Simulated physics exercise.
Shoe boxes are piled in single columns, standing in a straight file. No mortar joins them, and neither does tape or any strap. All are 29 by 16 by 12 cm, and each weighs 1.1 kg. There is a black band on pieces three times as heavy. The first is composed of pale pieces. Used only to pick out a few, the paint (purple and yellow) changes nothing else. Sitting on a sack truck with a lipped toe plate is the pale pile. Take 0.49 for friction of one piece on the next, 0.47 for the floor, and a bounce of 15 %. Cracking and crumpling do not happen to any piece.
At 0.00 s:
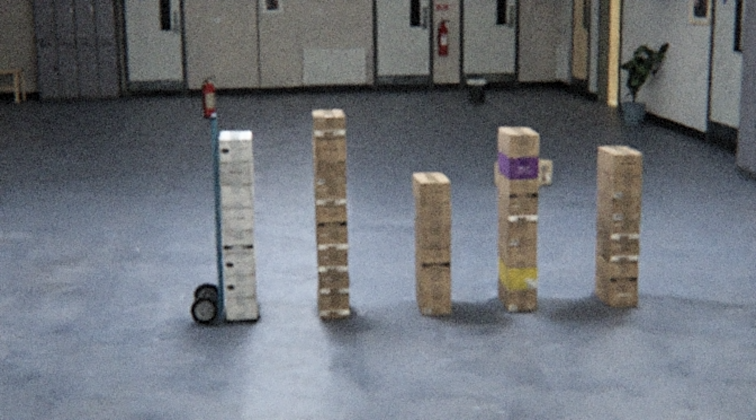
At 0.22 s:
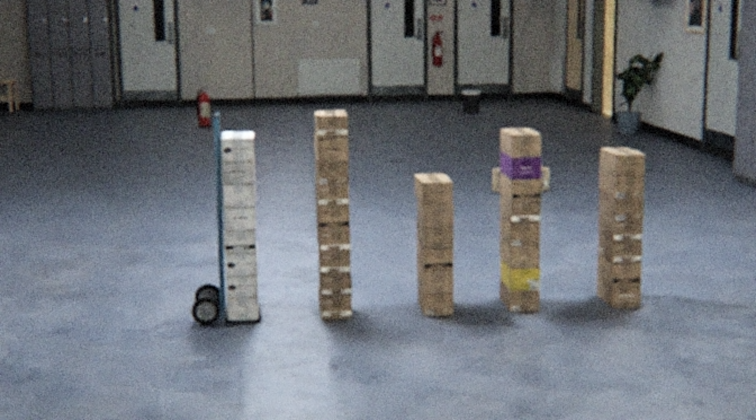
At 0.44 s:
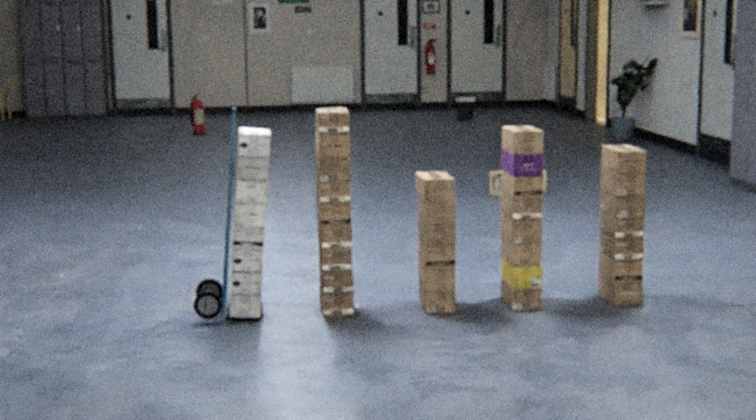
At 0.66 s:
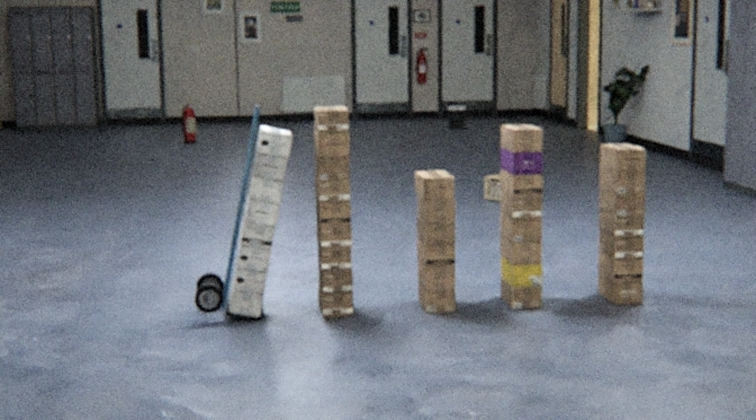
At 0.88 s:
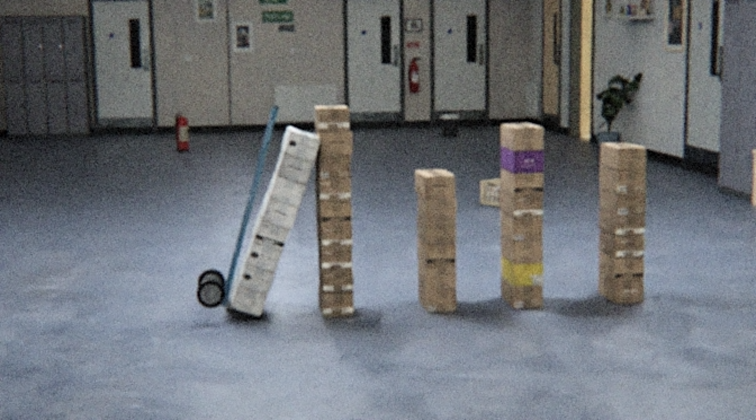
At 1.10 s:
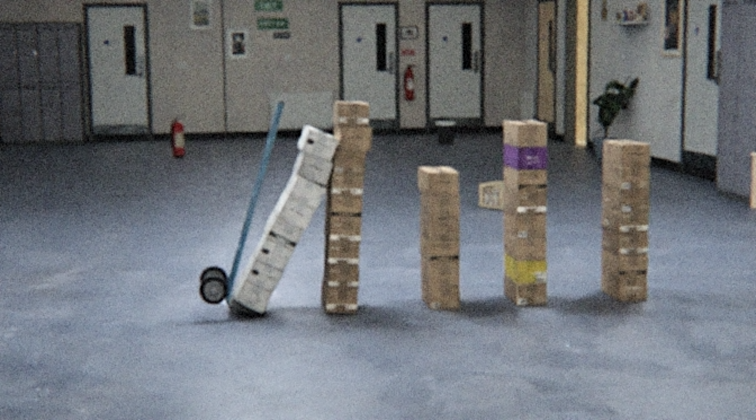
Pale box stack on a blue-framed sack truck tilting right, leaning against a taller brown column and nudging its upper boxes rightward.
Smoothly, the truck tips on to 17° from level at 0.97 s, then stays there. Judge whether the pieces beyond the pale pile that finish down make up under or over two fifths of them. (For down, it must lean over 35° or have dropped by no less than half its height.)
Over.
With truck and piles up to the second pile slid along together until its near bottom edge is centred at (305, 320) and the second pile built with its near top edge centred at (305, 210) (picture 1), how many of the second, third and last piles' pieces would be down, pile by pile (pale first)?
Result: Second pile 5, third pile 5, last pile 6.
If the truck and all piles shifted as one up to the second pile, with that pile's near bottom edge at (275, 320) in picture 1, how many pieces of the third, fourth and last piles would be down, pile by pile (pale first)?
Third 5, fourth 8, last 7.
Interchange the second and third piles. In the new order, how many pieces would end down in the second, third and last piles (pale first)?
Pile by pile, you'd see second at 6, third at 9 and last at 7 down.
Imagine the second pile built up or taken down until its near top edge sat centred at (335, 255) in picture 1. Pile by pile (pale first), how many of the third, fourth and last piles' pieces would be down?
Down by pile: Third 6, fourth 8, last 6.
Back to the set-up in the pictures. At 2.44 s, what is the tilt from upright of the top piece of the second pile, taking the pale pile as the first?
It leans around 30°.
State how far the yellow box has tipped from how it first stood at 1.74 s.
Angle from initial pose, roughly 0 deg - estimate.
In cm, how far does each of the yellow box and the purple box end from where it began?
Yellow: About 25 cm, purple: About 140 cm.
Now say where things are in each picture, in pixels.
In the first picture (each place is the centre of the face we see best; the camera moves round a little), truck frame (214, 160) 0° forward; yellow box (523, 279); purple box (524, 169); the others all in place.
Truck frame (217, 159) 0° forward; purple box (527, 169), in the second picture.
Truck frame (232, 153) 5° forward, top of the pale pile leaning 5°; purple box (529, 166); the others all in place, in the third picture.
Truck frame (251, 150) 12° forward, top of the pale pile leaning 12°; purple box (528, 164); the others all in place, in the fourth picture.
Truck frame (266, 148) 16° forward, top of the pale pile leaning 20°; purple box (529, 162); one has shifted, in the fifth picture.
Truck frame (271, 144) 17° forward, top of the pale pile leaning 23°; purple box (533, 159); yellow box (532, 272); steepest lean 4°, the box at (354, 115); 9 have shifted, in the sixth picture.
By 1.74 s, 8 of the pale pile down; 9 of the 30 other boxes down.
By 2.44 s, 8 of the pale pile down; 23 of the 30 other boxes down; yellow box tilted 59°, 8 cm lower; purple box tilted 6°, 12 cm lower.
When it is over (4.2 s), 8 of the pale pile down; 29 of the 30 other boxes down; purple box on its side; yellow box tilted 60°, 8 cm lower. That is 97 per cent. In pixels of the last frame, middles, yellow box near (567, 280).
